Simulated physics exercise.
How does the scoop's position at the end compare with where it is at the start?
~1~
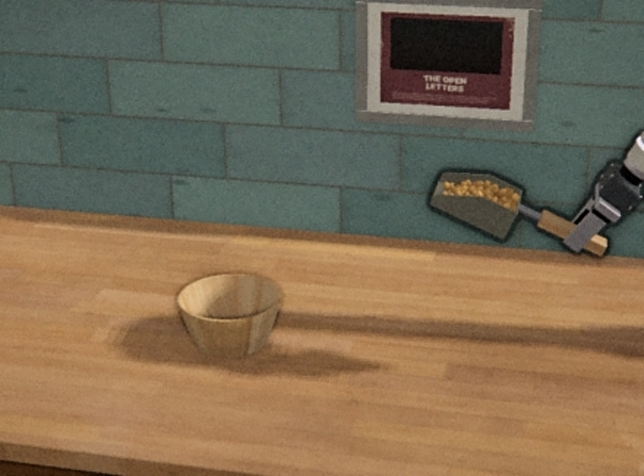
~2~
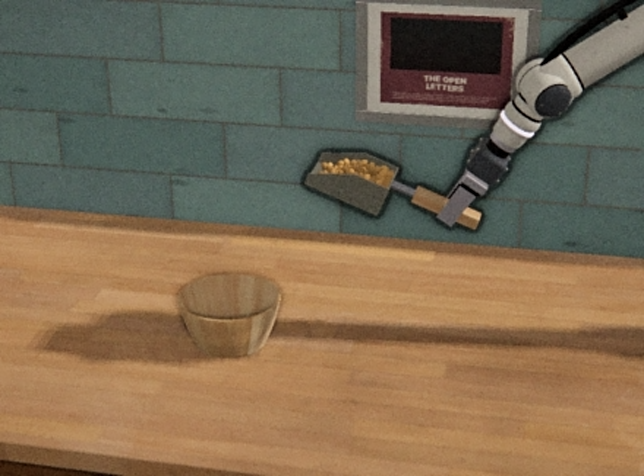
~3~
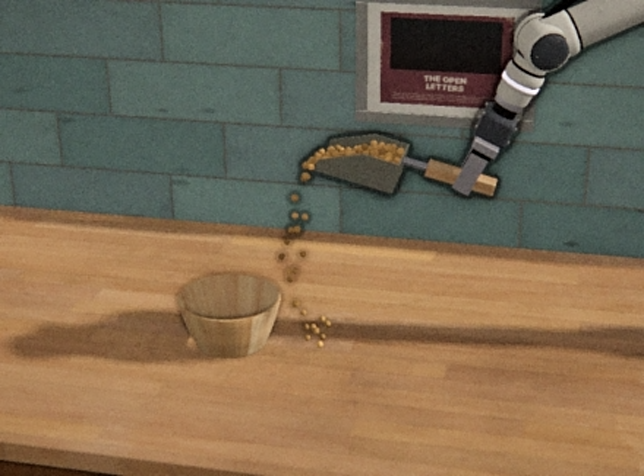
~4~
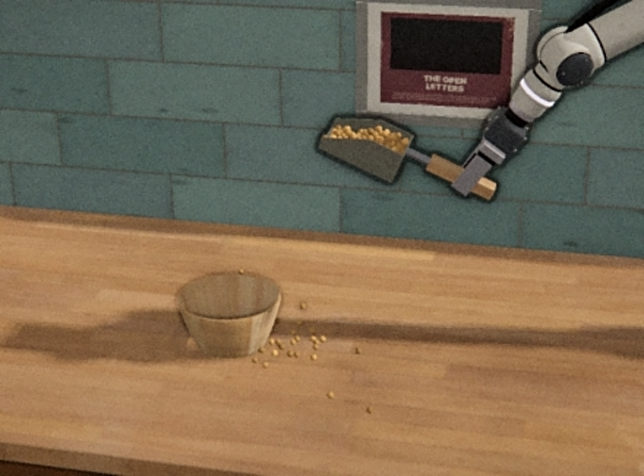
At the end the scoop is farther left and somewhat higher than at the start, so it is closer to the bowl's side of the table.
A robot arm moves a scoop left, spills chickpeas mostly beside a bowl, and tilts back.
